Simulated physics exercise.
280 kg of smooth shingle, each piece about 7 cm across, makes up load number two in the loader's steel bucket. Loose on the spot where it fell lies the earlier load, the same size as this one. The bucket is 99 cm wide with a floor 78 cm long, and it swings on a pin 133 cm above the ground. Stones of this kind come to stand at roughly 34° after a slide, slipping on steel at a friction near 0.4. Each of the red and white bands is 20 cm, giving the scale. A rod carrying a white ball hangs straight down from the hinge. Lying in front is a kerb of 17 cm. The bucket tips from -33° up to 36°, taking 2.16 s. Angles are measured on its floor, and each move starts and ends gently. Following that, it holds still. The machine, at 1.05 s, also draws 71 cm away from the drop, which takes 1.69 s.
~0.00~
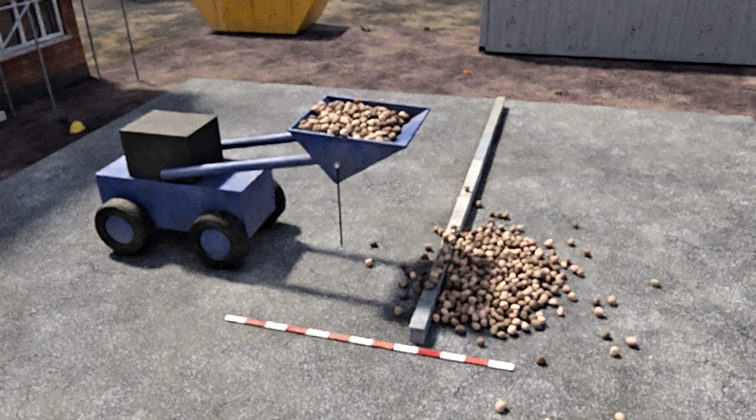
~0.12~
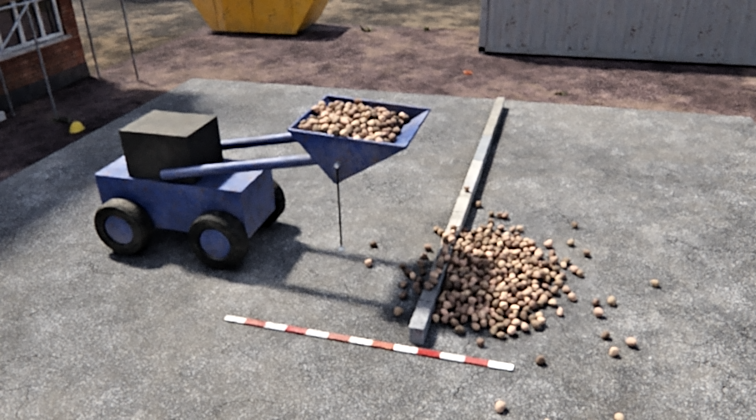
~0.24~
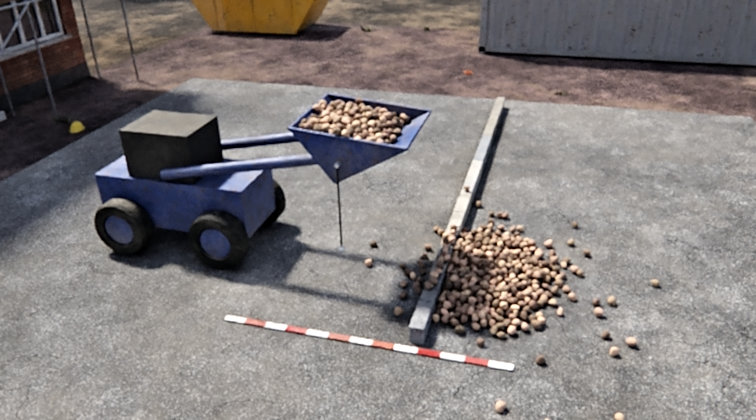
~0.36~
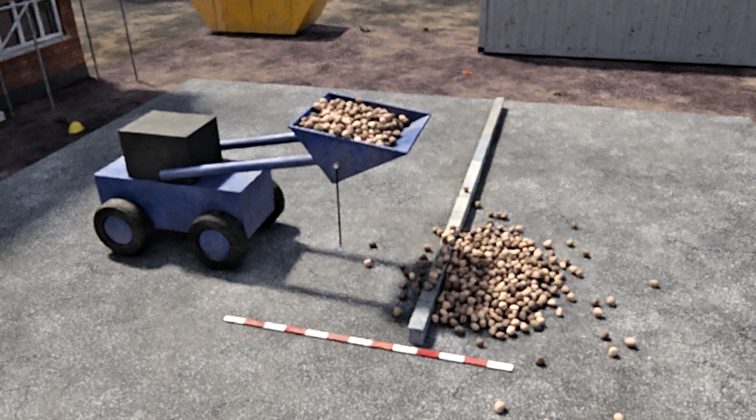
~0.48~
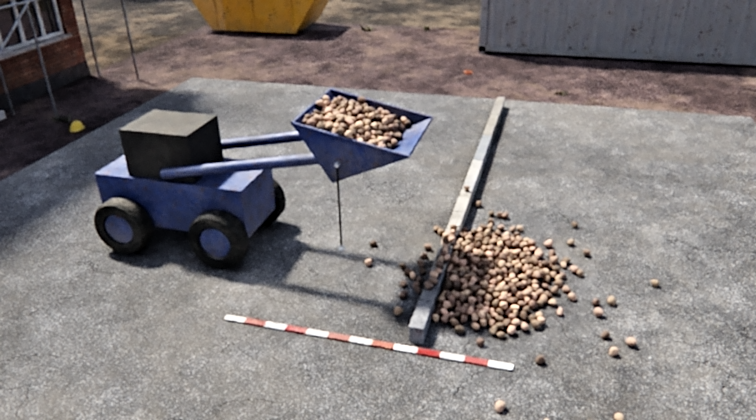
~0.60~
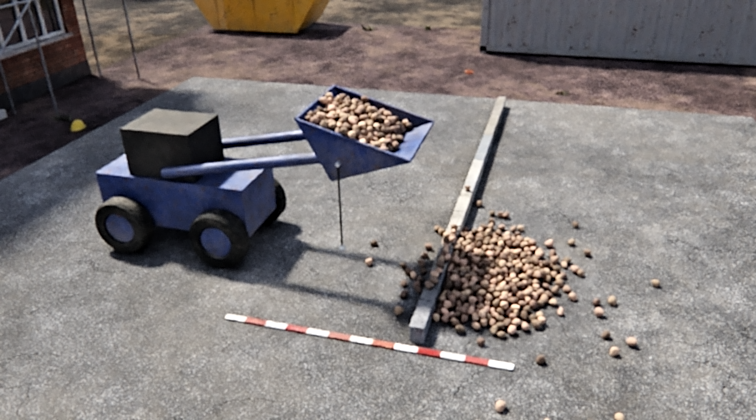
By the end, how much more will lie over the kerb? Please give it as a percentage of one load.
About 3 per cent.
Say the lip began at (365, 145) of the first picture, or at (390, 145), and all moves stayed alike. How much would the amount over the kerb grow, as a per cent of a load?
I'd expect near 0 per cent first and near 0 per cent next.
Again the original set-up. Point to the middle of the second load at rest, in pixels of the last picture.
The middle lies near (400, 257) in the last picture.
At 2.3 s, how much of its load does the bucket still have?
Near 5 per cent of the load is held.
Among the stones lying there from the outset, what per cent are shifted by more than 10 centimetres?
Roughly 0 % of them.
After 1.6 s the floor is at 25°; in per cent of one load, 76 in the bucket, 31 on this side of the kerb, 93 over the kerb; the foremost stones are at (617, 327).
After 2.3 s the floor is at 36°; in per cent of one load, 7 in the bucket, 98 on this side of the kerb, 96 over the kerb; the foremost stones are at (617, 327).
After 3.2 s the floor is at 36°; in per cent of one load, 0 in the bucket, 104 on this side of the kerb, 96 over the kerb; the foremost stones are at (617, 327).
After 5.7 s the floor is at 36°; in per cent of one load, 0 in the bucket, 104 on this side of the kerb, 96 over the kerb; the foremost stones are at (617, 327). Net gain over the kerb, 3.
